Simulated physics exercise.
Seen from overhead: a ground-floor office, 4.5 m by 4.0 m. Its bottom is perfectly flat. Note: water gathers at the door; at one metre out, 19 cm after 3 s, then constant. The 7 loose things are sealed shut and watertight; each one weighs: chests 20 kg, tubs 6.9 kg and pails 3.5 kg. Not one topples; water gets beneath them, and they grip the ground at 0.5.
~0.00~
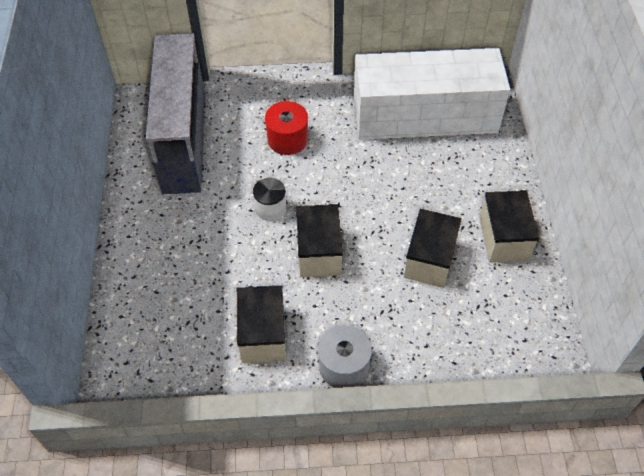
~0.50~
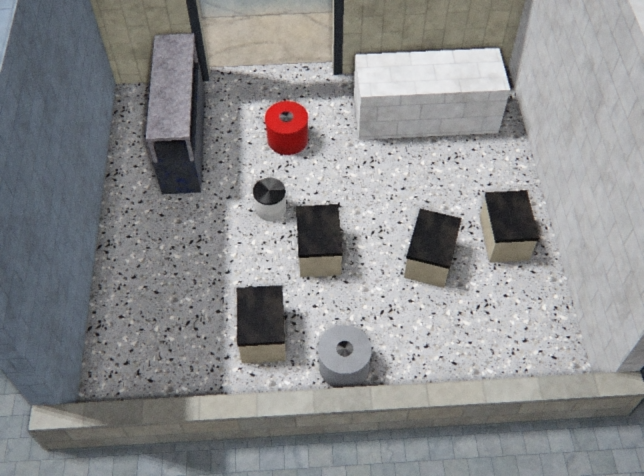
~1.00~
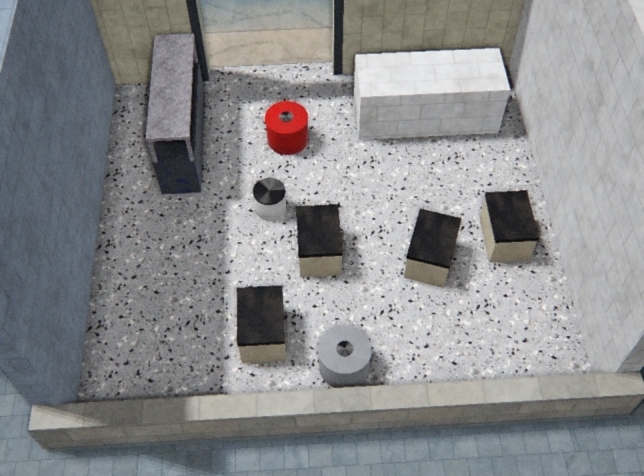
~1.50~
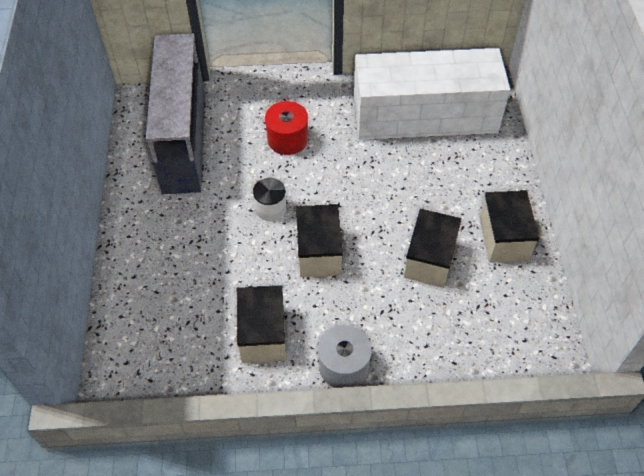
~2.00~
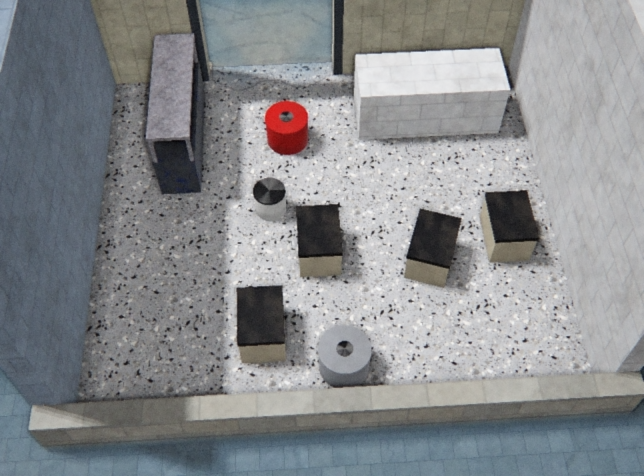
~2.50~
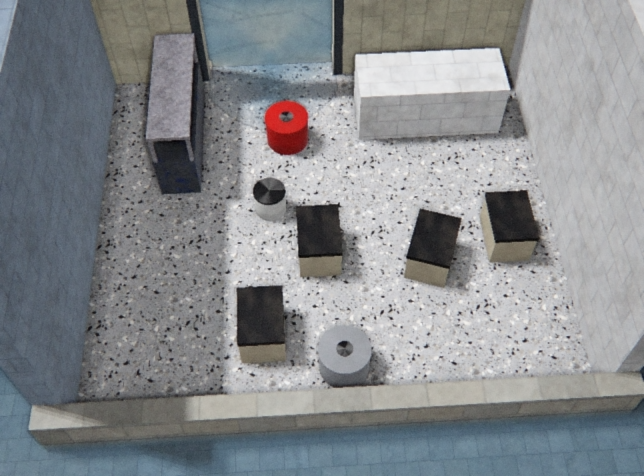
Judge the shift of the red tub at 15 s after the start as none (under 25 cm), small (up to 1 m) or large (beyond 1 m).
It is large.
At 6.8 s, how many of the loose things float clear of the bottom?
Total: 3.
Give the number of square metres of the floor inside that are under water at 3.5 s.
Flooded: Near 3.0 m2.
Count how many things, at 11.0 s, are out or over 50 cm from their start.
I count 5.
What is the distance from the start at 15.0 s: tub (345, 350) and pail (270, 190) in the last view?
Respectively 250 and 150 cm.
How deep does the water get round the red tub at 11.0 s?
Around 8 cm.
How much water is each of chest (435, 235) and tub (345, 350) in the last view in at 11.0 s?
First about 9 cm, second about 12 cm.
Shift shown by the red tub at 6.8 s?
Shift by then: About 150 cm.
After 3.5 s the red tub is near (296, 157), 0.5 m from its start, aground; 0 afloat.
After 6.8 s the red tub is near (404, 201), 1.6 m from its start, afloat; 3 afloat.
After 11.0 s the red tub is near (480, 126), 2.0 m from its start, afloat; 5 afloat.
After 15.0 s the red tub is near (400, 304), 2.5 m from its start, afloat; 7 afloat.
